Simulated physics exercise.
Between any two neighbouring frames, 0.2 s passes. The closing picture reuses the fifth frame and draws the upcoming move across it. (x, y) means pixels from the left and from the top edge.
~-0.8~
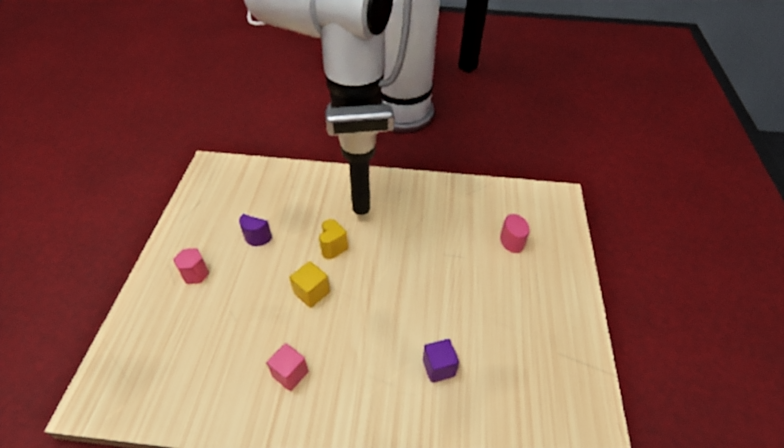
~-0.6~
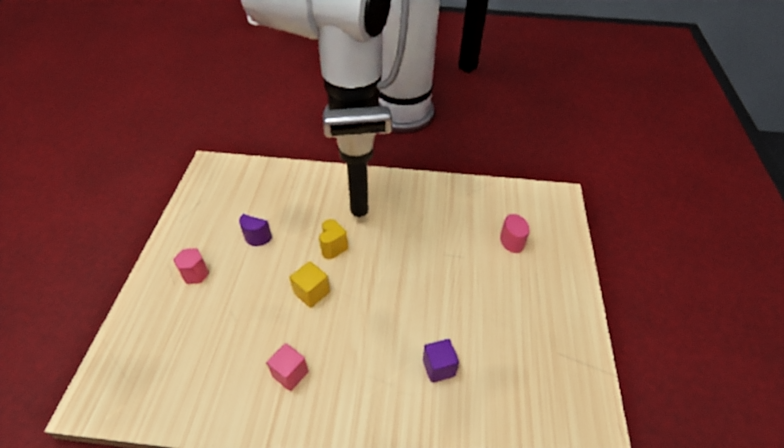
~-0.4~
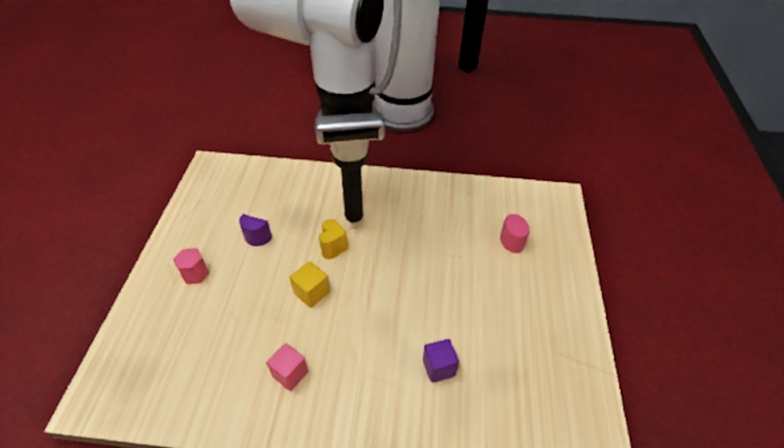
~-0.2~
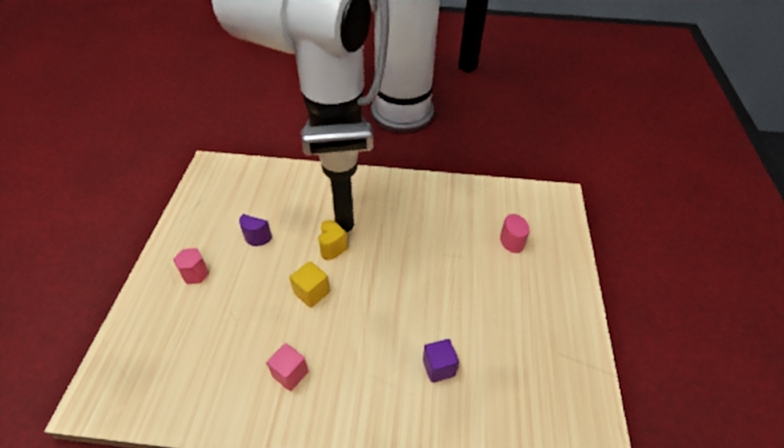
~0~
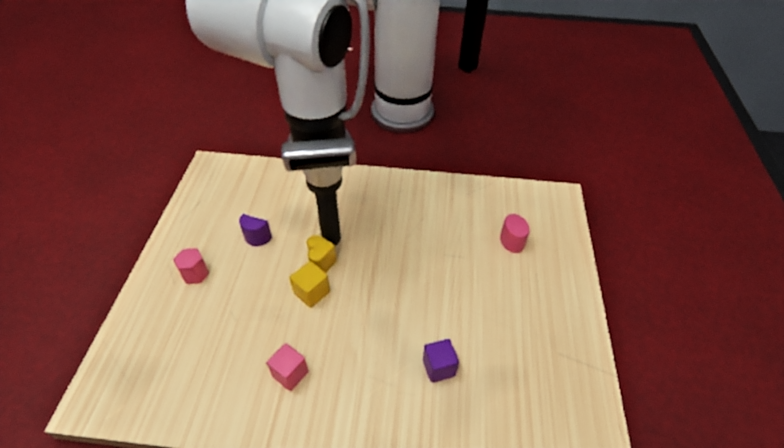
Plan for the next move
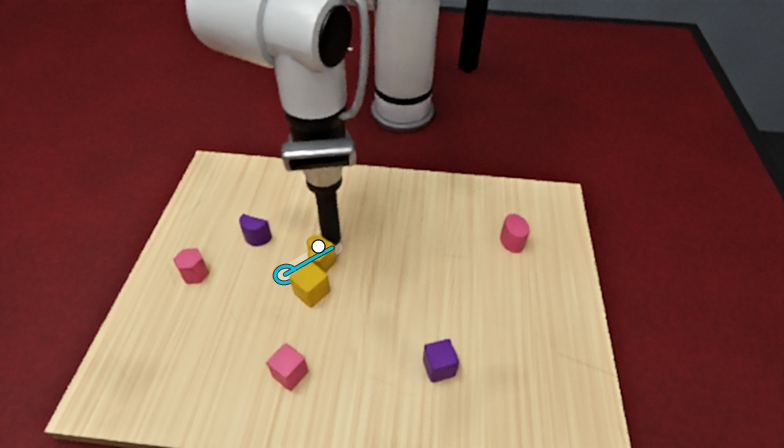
On a light wooden board scattered with pink, purple and yellow blocks, a robot arm moved its black stick down and to the left, nudging the yellow heart block slightly toward the yellow square one.
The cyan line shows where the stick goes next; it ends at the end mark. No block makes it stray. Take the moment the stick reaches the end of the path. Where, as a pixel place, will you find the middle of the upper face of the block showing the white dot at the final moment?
Final place: (275, 277).
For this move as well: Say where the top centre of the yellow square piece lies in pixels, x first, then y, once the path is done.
At the end it should sit near (298, 296).
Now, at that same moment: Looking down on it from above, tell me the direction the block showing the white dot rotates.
Turns anticlockwise.
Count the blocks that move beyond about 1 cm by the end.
It should be two.
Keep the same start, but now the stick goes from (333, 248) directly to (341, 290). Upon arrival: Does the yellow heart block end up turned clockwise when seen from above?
It seems so.
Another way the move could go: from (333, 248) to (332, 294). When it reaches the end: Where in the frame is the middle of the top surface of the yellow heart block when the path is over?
Near (306, 261).
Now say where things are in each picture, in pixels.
In the first frame, lower end of the stick (361, 209), tops of blocks, purple half-round block (251, 222), yellow square piece (308, 276), yellow heart block (331, 230).
In the second frame, stick (359, 210), blocks as before.
In the third frame, stick (354, 216), blocks as before.
In the fourth frame, stick (345, 225), yellow heart block (330, 231).
In the fifth frame, stick (331, 239), purple half-round block (251, 222), yellow square piece (308, 276), yellow heart block (318, 246).
The drawn path runs from (333, 248) directly to (285, 274); the dot is on the yellow heart block.
What follows on the original path. Halfway along, stick (307, 252); yellow square piece (301, 288), turned 45° anticlockwise; yellow heart block (295, 261), turned 10° anticlockwise.
At the end, stick (283, 266); purple half-round block not moved; yellow square piece (298, 296), turned 80° anticlockwise; yellow heart block (275, 277), turned 40° anticlockwise.
